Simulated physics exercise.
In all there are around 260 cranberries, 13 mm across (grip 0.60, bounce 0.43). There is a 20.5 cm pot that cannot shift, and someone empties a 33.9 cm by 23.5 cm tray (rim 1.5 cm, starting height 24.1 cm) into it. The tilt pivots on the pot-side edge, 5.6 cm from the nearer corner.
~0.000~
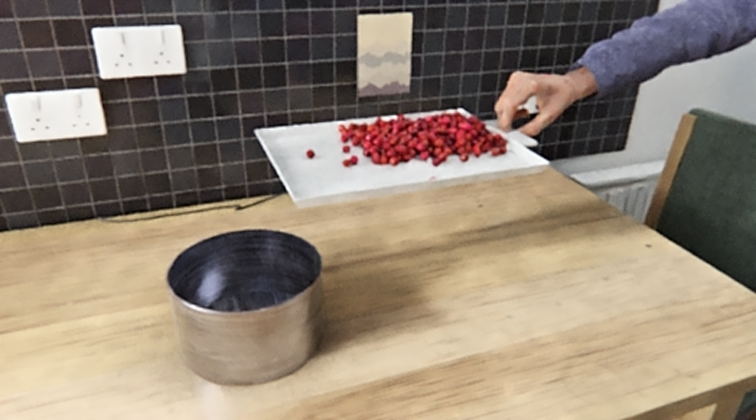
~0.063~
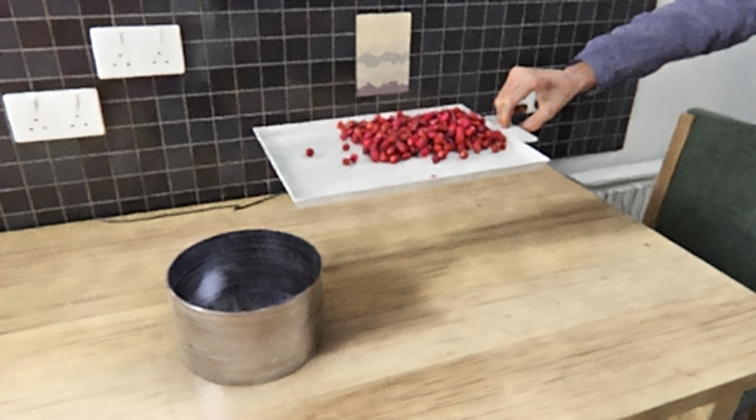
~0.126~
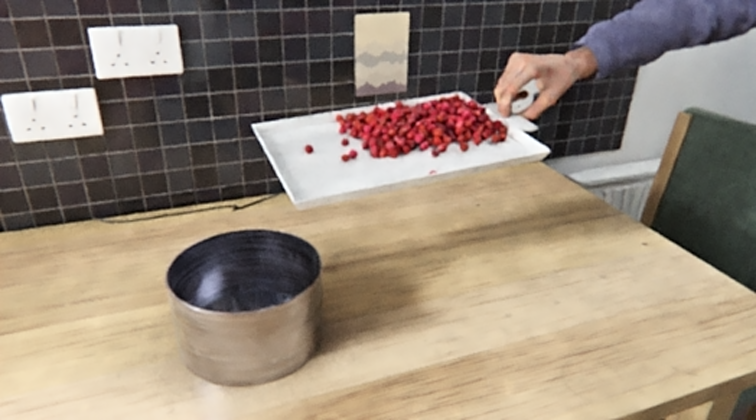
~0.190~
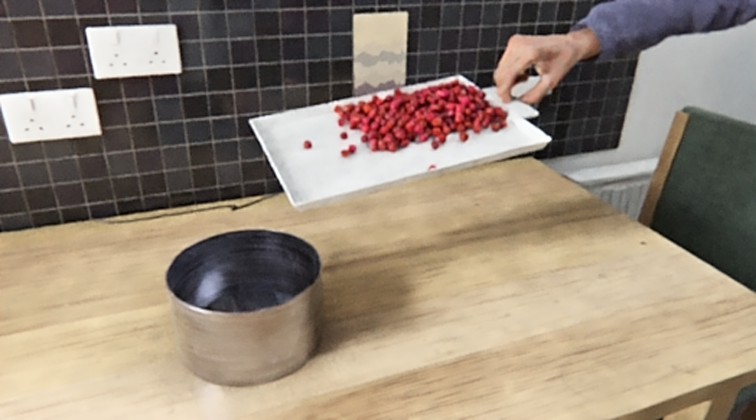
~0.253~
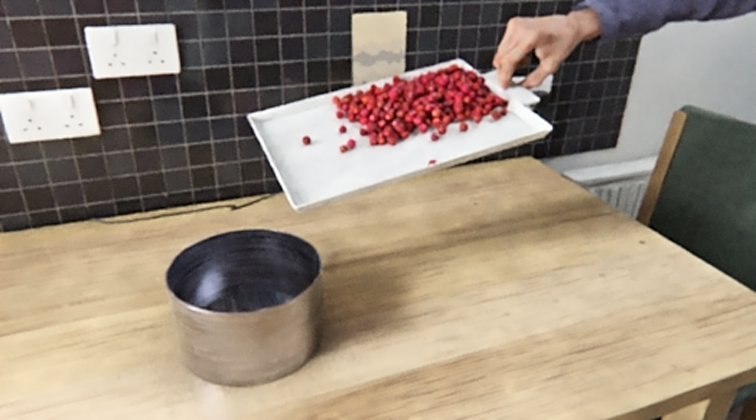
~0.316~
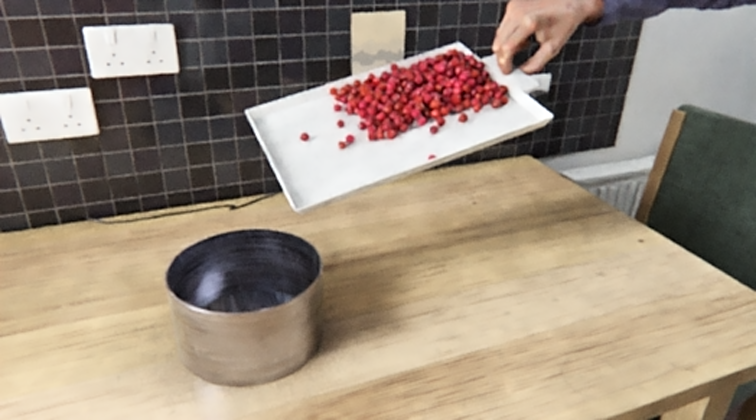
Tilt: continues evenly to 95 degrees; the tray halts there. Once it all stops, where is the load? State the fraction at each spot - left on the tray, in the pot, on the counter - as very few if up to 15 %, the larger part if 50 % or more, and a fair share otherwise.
Tray: Very few. Pot: A fair share. Counter: The larger part.
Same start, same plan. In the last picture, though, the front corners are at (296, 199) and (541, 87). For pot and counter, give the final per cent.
Split: Pot = 70, counter = 30.
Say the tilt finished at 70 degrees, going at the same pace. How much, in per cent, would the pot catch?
Estimate: Roughly 30 percent.
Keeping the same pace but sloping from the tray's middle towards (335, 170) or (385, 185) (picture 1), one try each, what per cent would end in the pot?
Near 70 and 10 percent, in that order.
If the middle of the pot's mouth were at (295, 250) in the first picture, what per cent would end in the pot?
About 10 per cent.
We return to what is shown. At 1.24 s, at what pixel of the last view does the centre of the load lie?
Near (272, 383).
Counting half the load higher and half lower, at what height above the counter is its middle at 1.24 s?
Around 2 cm up.
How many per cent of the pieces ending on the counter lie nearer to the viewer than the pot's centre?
Near 100 in a hundred.
Then, at 0.87 s, tilt 54 degrees; the tray holds 75 %, the pot 0 %.
After 1.24 s, tilt 78 degrees; the tray holds 15 %, the pot 20 %.
Then, at 1.70 s, tilt 95 degrees; the tray holds 0 %, the pot 35 %.
In the end, at 2.3 s, tray 0 %, pot 35 %, counter 65 %.
